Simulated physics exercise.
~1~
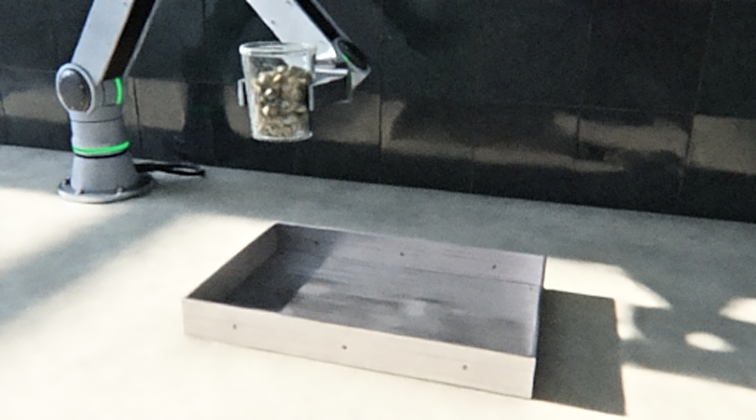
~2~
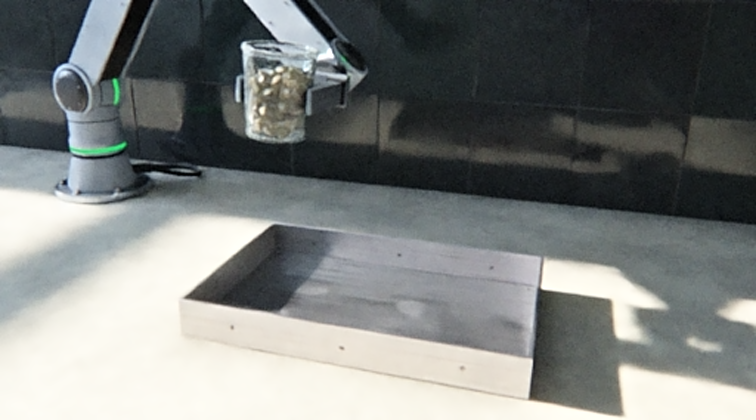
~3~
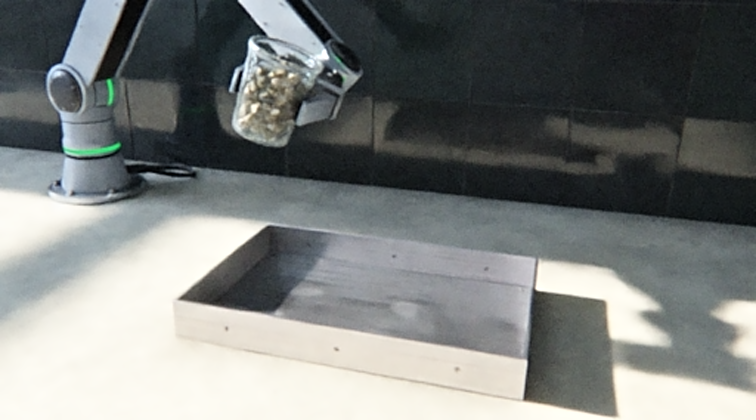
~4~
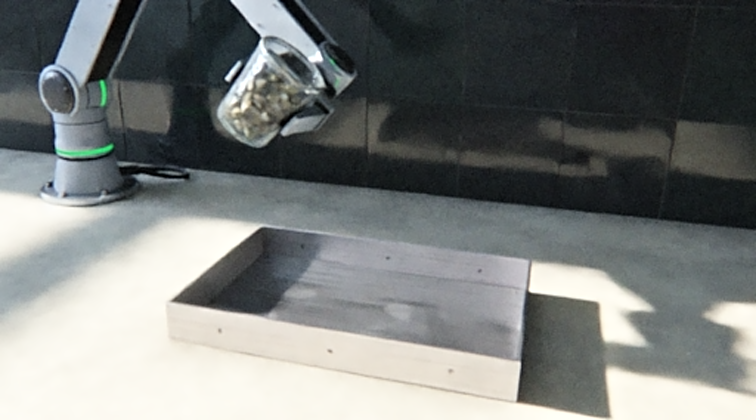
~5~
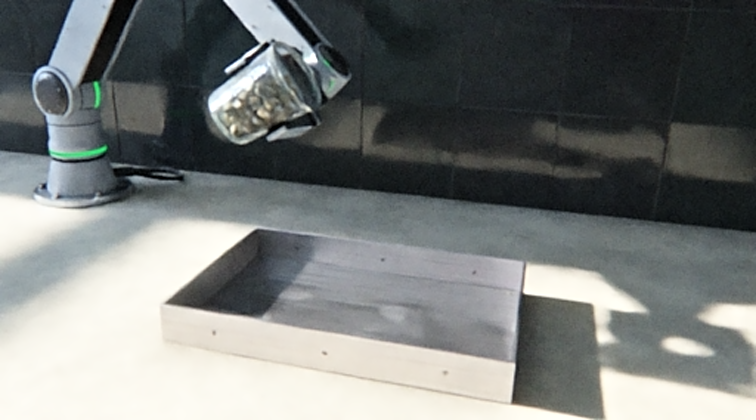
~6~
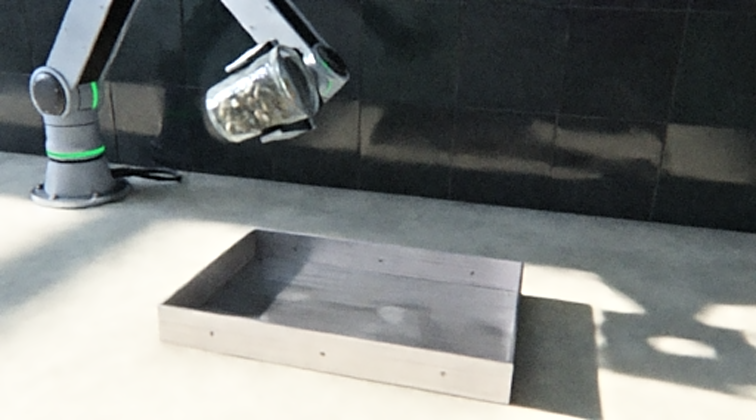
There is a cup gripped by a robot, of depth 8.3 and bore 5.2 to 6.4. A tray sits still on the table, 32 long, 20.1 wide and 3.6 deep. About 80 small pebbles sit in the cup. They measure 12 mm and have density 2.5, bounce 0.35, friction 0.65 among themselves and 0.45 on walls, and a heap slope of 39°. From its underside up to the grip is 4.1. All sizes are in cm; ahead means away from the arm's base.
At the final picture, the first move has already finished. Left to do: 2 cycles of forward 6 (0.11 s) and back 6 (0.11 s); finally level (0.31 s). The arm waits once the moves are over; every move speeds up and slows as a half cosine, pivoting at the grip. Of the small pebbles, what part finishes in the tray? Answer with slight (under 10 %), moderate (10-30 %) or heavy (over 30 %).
Heavy.
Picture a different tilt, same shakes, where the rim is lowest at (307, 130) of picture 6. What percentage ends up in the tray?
The share is around 95 %.
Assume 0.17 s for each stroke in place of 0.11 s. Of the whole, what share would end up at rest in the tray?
It would be some 10 %.
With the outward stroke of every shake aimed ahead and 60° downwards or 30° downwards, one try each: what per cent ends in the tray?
Near 5 and 20 percent respectively.
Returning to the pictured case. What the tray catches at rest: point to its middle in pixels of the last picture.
It sits close to (392, 315).
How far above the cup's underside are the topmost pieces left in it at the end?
Around 5.0 centimetres above the underside.
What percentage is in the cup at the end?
50 %.
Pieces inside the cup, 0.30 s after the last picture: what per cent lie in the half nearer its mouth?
Mouth half: Close to 30 per cent.
Then, 0.30 s after the last picture, tilted 63° forward, highest piece 24 above the table; 57 in the cup, 3 in the tray, 20 in flight or on a rim.
Then, 0.60 s after the last picture, tilted 30° forward, highest piece 24 above the table; 40 in the cup, 38 in the tray, 2 in flight or on a rim.
Then, 0.95 s after the last picture, level, highest piece 23 above the table; 40 in the cup, 40 in the tray.
Then, 2.00 s after the last picture, level, highest piece 23 above the table; 40 in the cup, 40 in the tray.
Final count, 40 in the cup, 40 in the tray. That is 50 % in the tray.
